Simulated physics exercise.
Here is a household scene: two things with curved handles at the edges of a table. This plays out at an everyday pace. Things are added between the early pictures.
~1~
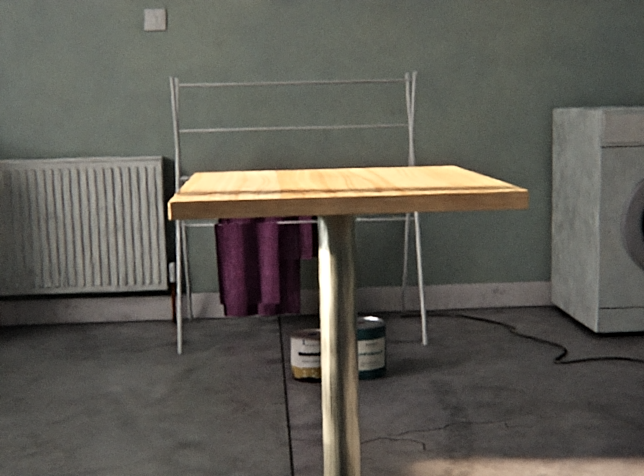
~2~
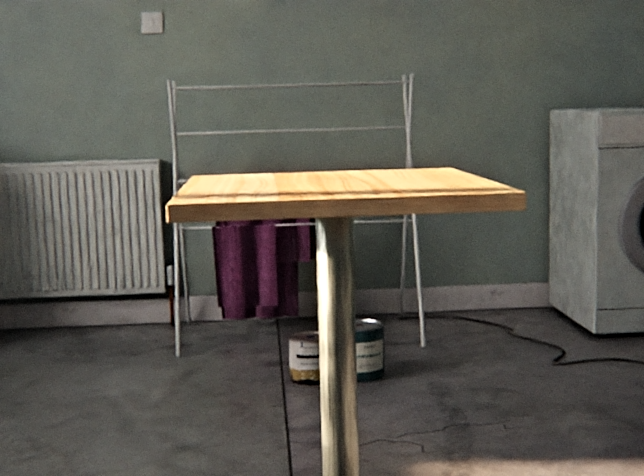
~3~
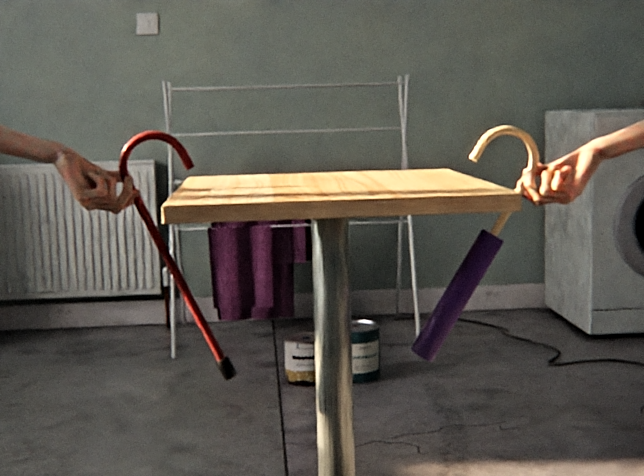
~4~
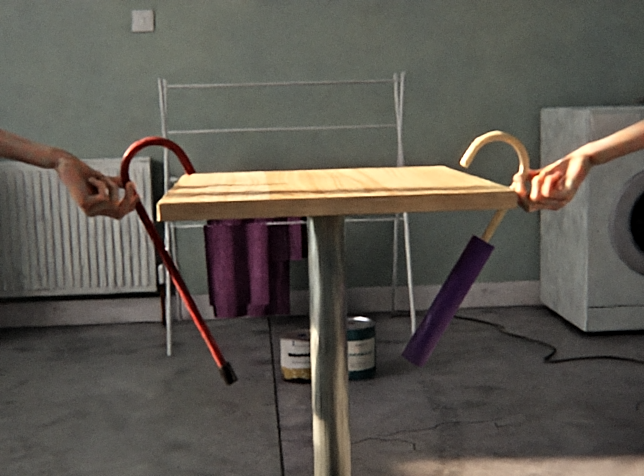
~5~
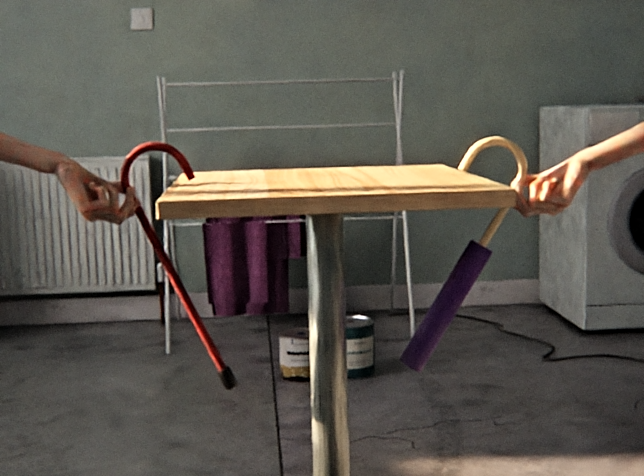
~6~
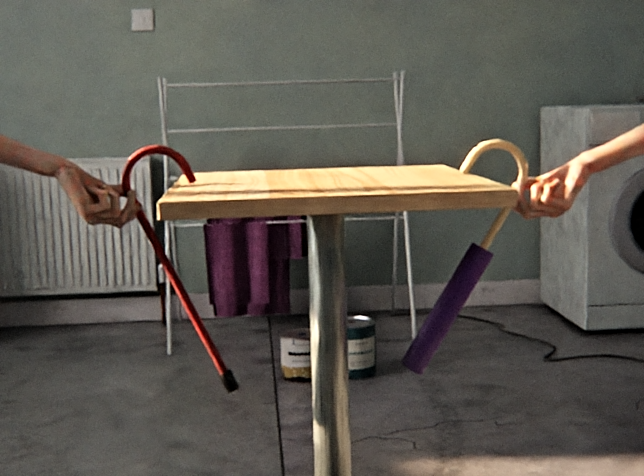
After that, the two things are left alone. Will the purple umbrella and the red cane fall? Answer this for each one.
Result: The purple umbrella stays hooked; the red cane stays hooked.
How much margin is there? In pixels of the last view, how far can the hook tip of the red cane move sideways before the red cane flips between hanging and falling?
Shift approx. 20 px, direction left.
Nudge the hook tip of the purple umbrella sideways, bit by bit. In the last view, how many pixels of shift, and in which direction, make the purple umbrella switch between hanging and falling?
Shift: About 12 px, direction right.
Then, 0.30 s later than the last frame, purple umbrella at rest near (454, 254); red cane at rest near (200, 266).
When it is over, the purple umbrella remains in place, near (453, 254); the red cane remains in place, near (200, 266).
